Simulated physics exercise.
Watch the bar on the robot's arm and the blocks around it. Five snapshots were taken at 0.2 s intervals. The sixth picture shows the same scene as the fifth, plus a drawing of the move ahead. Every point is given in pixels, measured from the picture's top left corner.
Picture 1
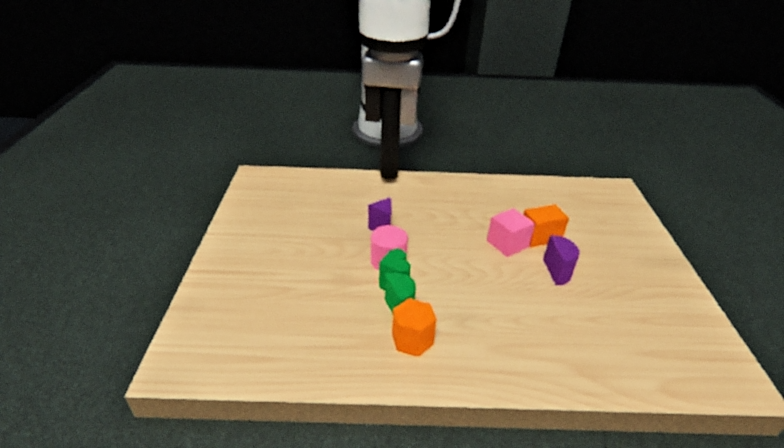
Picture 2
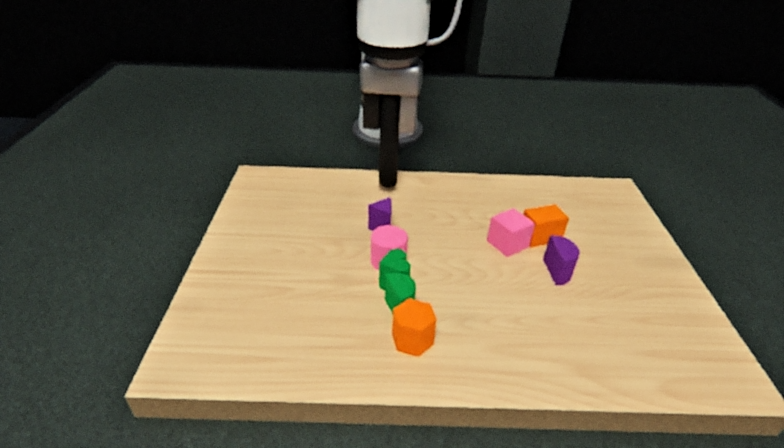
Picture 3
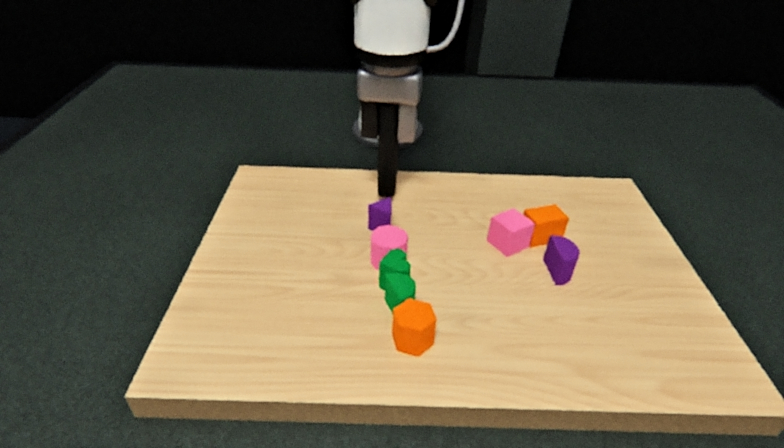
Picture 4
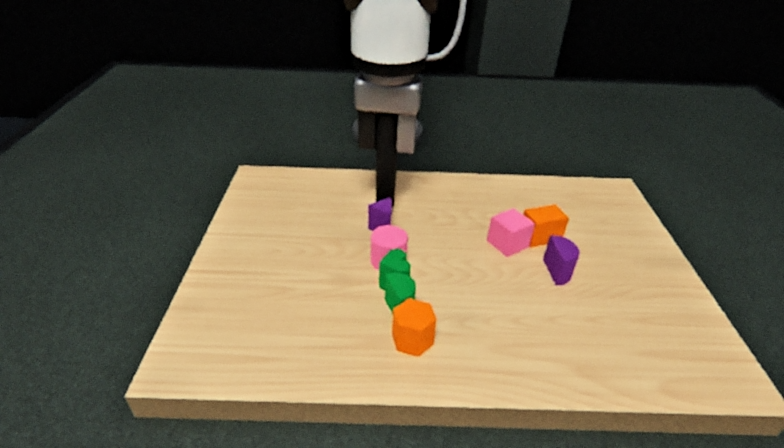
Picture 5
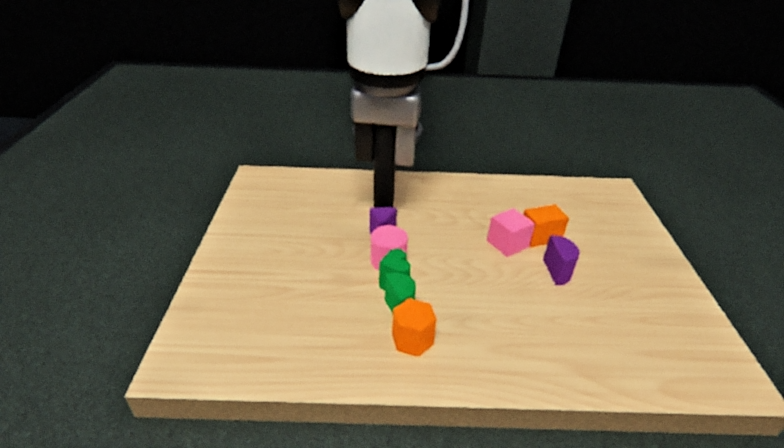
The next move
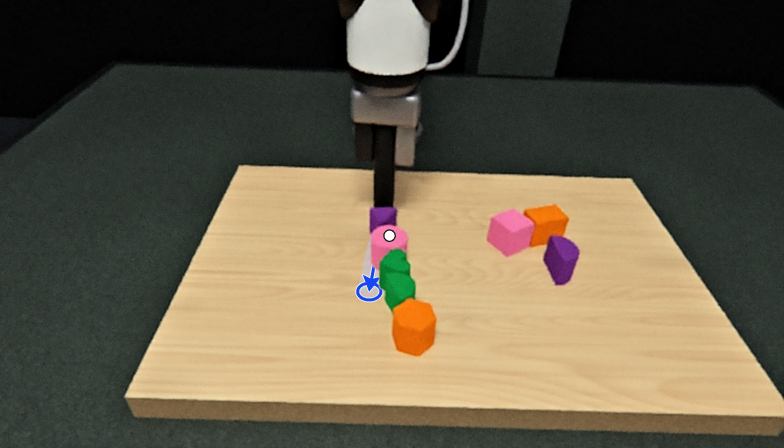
A robot arm's dark bar moves toward the viewer and slightly nudges a purple block.
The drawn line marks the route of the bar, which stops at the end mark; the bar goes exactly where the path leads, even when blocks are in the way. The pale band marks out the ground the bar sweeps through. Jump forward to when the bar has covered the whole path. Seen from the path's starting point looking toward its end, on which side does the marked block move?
It moves off to the left.
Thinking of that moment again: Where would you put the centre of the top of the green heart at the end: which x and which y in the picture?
Pixel (429, 275).
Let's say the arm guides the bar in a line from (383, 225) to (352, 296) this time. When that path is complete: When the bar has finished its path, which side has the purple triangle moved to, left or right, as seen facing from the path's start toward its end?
Goes right.
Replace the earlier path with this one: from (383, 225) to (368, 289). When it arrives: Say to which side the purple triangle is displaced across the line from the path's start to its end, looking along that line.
My answer: Right.
The drawn path runs from (383, 225) to (369, 291); the dot is on the pink round block.
What follows on the original path. One third of the way, bar at (379, 239); purple triangle at (364, 230), turned 25° clockwise; pink round block at (386, 242); green heart at (403, 261), turned 25° clockwise.
Two thirds of the way, bar at (374, 260); purple triangle at (352, 240), turned 80° clockwise; pink round block at (388, 260); green heart at (419, 270); green half-round block at (402, 286).
At the end, bar at (369, 285); purple triangle at (351, 240), turned 90° clockwise; pink round block at (395, 280); green heart at (429, 275), turned 35° anticlockwise; green half-round block at (425, 303).
